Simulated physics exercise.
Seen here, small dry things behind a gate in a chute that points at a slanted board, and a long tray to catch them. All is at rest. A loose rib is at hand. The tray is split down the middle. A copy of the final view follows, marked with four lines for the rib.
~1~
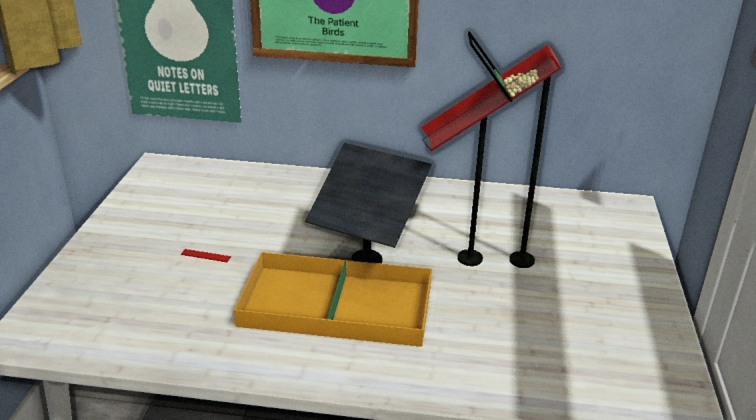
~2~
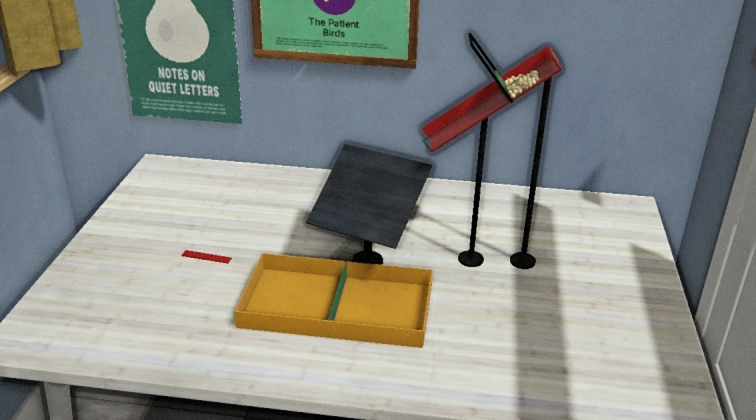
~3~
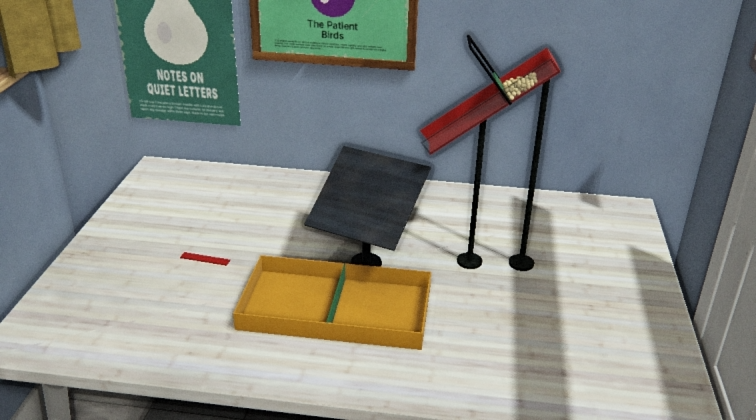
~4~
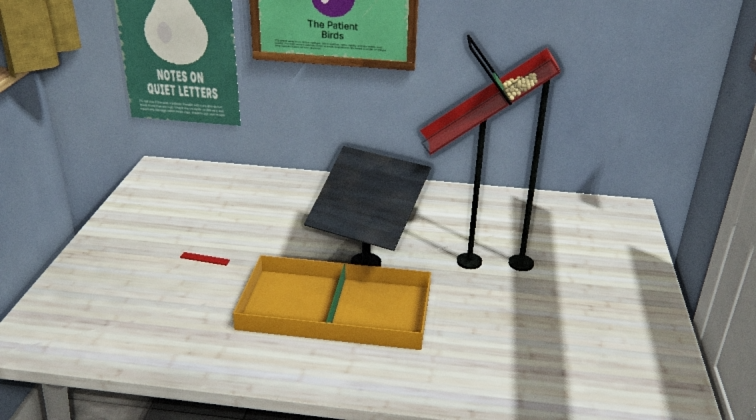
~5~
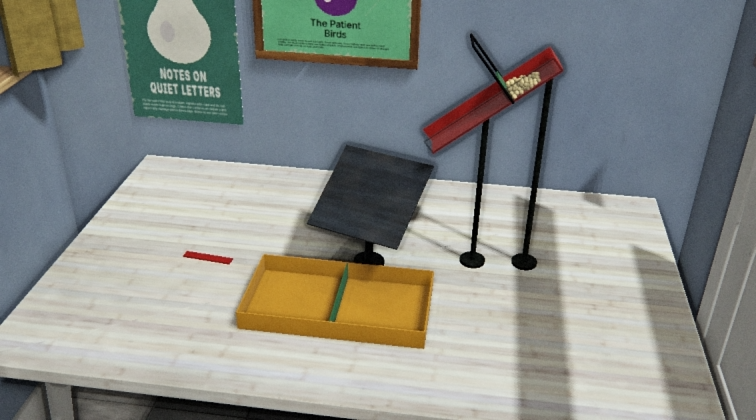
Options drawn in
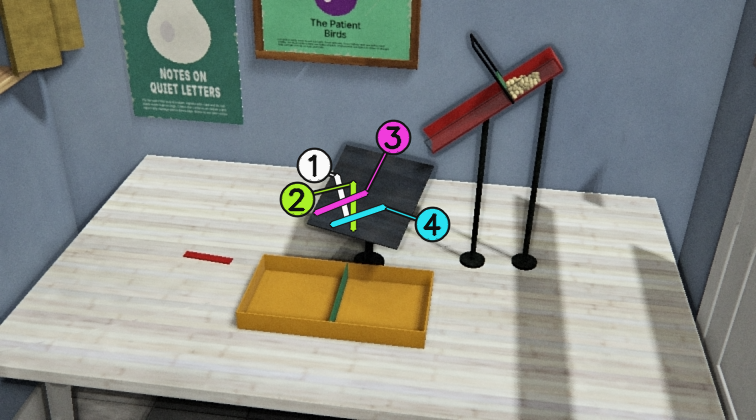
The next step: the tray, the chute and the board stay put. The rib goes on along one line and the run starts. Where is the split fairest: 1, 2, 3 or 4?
Best: 1.
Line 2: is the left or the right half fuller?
More lands on the right.
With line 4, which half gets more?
More lands on the left.
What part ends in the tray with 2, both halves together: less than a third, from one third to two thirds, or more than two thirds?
More than two thirds.
On the marked copy, line 1 from (337, 176) to (347, 218); line 2 from (353, 183) to (353, 228); line 3 from (365, 193) to (316, 212); line 4 from (383, 207) to (332, 224).
For line 1, of what is caught, about a third in the left half, about two thirds in the right.
For line 2, of what is caught, a small part in the left half, nearly all in the right.
For line 3, of what is caught, nearly all in the left half, a small part in the right.
For line 4, of what is caught, nearly all in the left half, a stray few in the right.
